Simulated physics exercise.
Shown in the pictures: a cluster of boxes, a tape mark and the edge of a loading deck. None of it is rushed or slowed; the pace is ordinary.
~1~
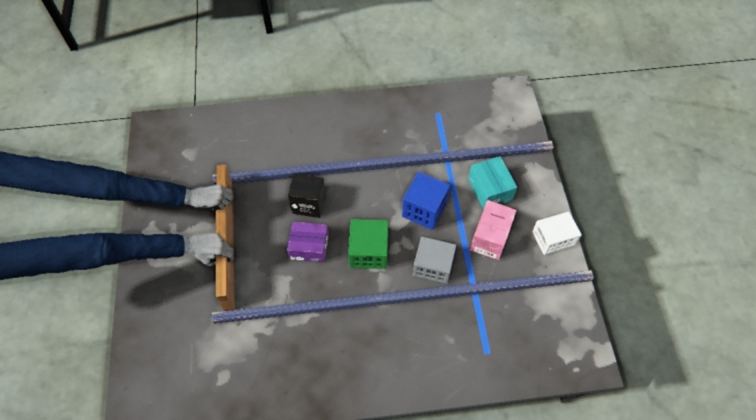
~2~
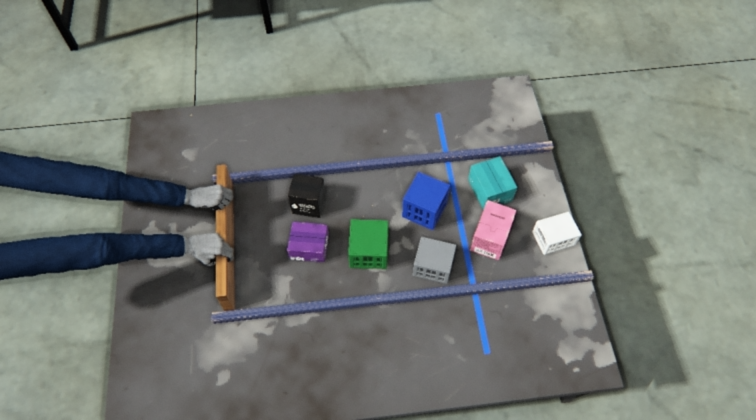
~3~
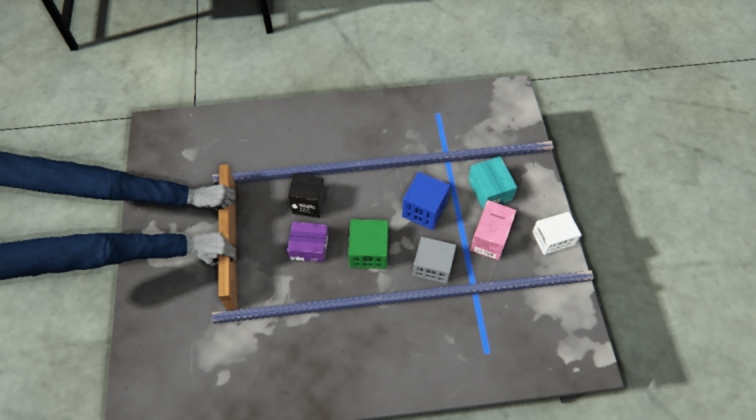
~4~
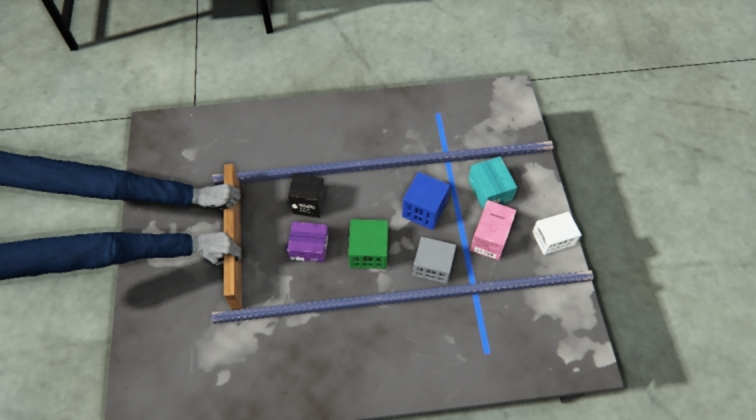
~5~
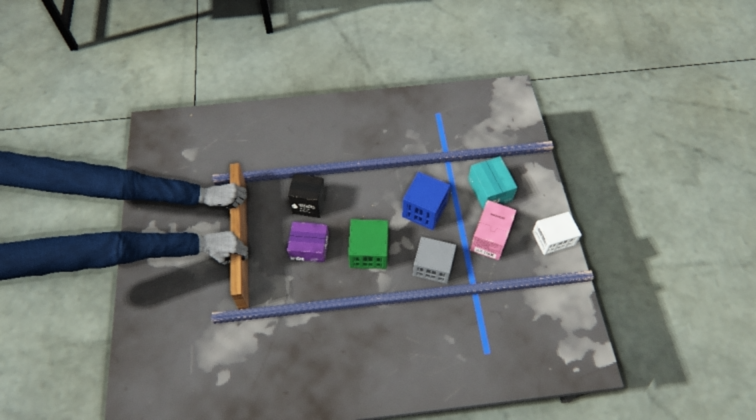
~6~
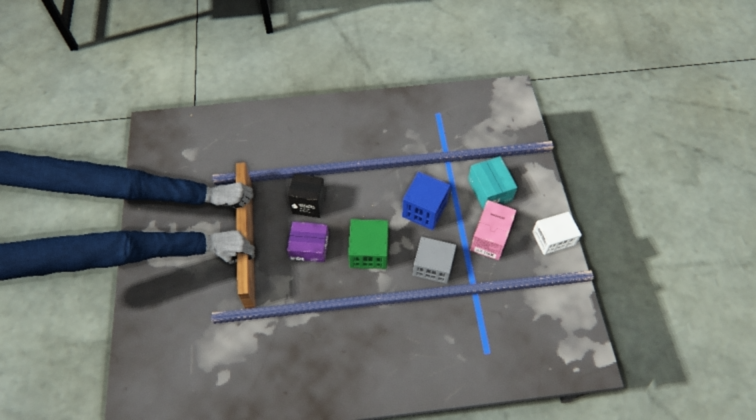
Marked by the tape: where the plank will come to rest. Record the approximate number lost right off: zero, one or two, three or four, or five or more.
Number lost: One or two.
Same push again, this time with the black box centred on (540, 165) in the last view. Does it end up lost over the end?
Placed like that, it is still there afterwards.
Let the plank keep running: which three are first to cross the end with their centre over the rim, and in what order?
Sequence: The white crate, the pink box, the grey crate.
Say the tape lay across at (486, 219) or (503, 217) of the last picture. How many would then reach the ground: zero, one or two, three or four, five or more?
In turn: One or two; 3 or 4.
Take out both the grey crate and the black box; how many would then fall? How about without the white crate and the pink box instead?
First 1, then 0.
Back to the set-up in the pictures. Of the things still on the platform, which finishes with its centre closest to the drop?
Foremost, the pink box.
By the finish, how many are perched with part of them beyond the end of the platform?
Count: 0.
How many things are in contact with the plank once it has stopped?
2 in contact.
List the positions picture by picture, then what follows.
In the first picture, white crate (556, 233); turquoise parcel (492, 184); pink box (493, 230); plank (225, 236); tape (460, 221).
In the second picture, turquoise parcel (492, 184); grey crate (434, 260).
In the third picture, pink box (493, 231); black box (307, 196).
In the fourth picture, white crate (556, 233); plank (233, 236).
In the fifth picture, turquoise parcel (492, 184); purple parcel (309, 242).
In the sixth picture, white crate (556, 233); turquoise parcel (492, 184); pink box (493, 231); plank (245, 234); tape (460, 221).
A little later, none off yet; white crate at rest near (556, 233); turquoise parcel at rest near (492, 184); pink box at rest near (493, 231).
When it is over, the number that fall off is one or two; down, white crate.
